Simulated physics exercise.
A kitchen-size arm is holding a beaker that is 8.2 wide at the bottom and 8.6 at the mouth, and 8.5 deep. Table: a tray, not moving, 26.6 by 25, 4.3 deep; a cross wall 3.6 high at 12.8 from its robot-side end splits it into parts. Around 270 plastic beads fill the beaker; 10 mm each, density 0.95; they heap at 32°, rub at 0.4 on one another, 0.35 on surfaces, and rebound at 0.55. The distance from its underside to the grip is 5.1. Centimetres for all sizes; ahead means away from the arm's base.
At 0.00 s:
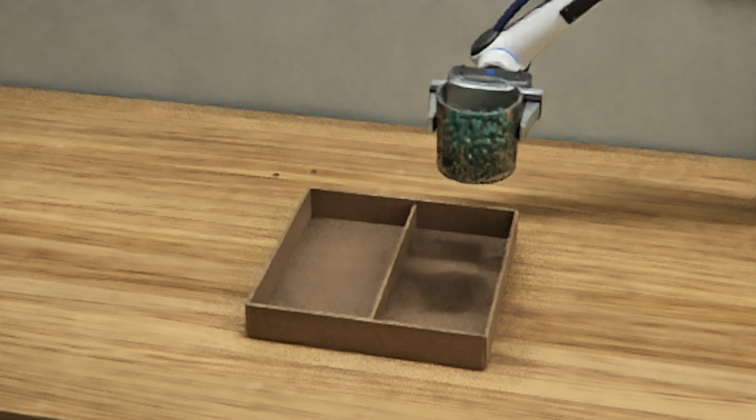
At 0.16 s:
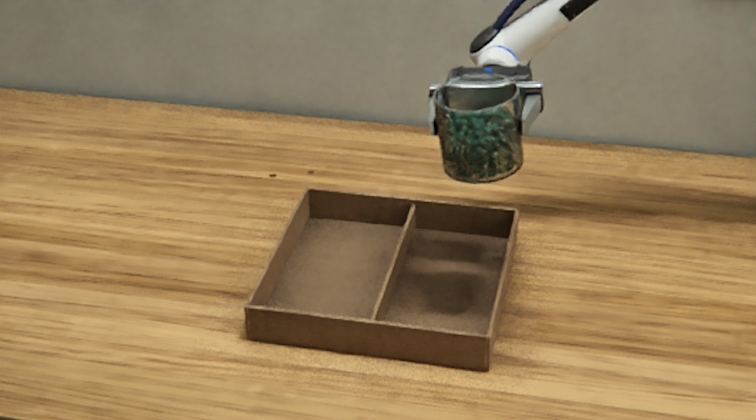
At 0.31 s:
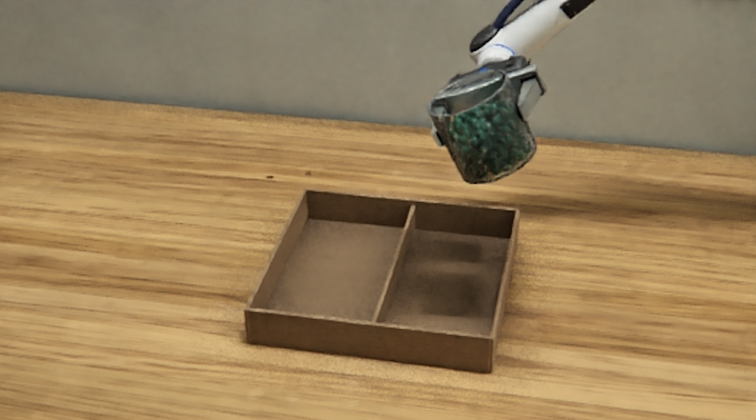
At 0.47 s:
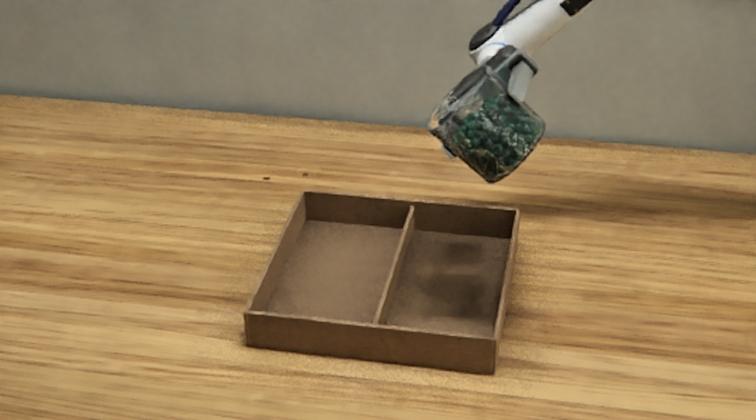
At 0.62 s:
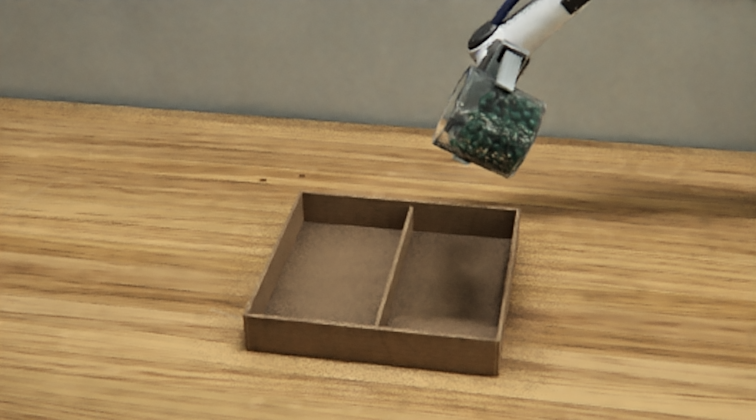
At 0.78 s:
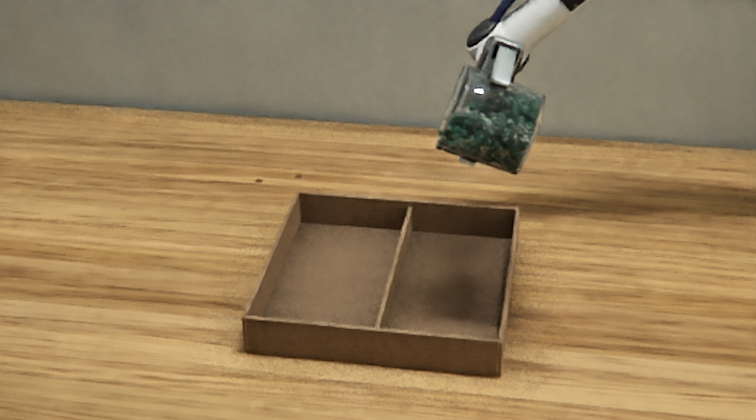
The footage shows a robot arm holding a clear beaker of green beads above a wooden table, near an empty brown tray with a divider, and steadily tilting the beaker far over while the beads stay inside.
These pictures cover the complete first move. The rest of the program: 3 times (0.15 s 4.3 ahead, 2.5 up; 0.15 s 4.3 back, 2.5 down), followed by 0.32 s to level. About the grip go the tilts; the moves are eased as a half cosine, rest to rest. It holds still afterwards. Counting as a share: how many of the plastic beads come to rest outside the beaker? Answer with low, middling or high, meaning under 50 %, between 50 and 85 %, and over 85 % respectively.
Middling.
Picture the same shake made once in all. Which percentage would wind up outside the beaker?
Estimate: Around 40 %.
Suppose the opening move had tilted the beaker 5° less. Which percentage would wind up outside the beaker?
In that case roughly 60 per cent.
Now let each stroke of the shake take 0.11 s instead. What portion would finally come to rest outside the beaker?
Then roughly 95 percent.
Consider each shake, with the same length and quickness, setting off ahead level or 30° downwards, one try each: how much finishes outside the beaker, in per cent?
Near 65 and 35 percent respectively.
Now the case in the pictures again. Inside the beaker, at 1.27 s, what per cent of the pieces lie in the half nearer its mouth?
Mouth half share: Roughly 65 %.
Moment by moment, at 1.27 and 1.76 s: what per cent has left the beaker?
Estimates in order: Close to 40, close to 70.
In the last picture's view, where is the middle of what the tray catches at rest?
Near (378, 289).
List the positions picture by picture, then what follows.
The first frame shows the beaker middle at (478, 131), level; upper third of the load around (477, 129), from x 445 to 510, top at y 110; 272 in the beaker.
The second frame shows the beaker middle at (480, 130), tilted 7° forward; upper third of the load around (484, 129), from x 445 to 515, top at y 105.
The third frame shows the beaker middle at (484, 129), tilted 25° forward; upper third of the load around (498, 126), from x 450 to 525, top at y 100.
The fourth frame shows the beaker middle at (488, 126), tilted 47° forward; upper third of the load around (505, 120), from x 460 to 535, top at y 100.
The fifth frame shows the beaker middle at (491, 124), tilted 65° forward; upper third of the load around (508, 113), from x 455 to 535, top at y 95.
The sixth frame shows the beaker middle at (492, 121), tilted 72° forward; upper third of the load around (512, 114), from x 445 to 535, top at y 95; 272 in the beaker.
After 1.27 s, tilted 72° forward, highest piece 25 above the table; 170 in the beaker, 65 in the far-side part, 31 in the robot-side part, 6 in flight or on a rim.
After 1.76 s, tilted 62° forward, highest piece 22 above the table; 110 in the far-side part, 77 in the robot-side part, 76 in the beaker, 1 on the table or floor, 8 in flight or on a rim.
After 2.20 s, level, highest piece 23 above the table; 110 in the far-side part, 85 in the robot-side part, 76 in the beaker, 1 on the table or floor.
After 3.25 s, level, highest piece 23 above the table; 110 in the far-side part, 85 in the robot-side part, 76 in the beaker, 1 on the table or floor.
In the end, 110 in the far-side part, 85 in the robot-side part, 76 in the beaker, 1 on the table or floor. That is 72 % outside the beaker.
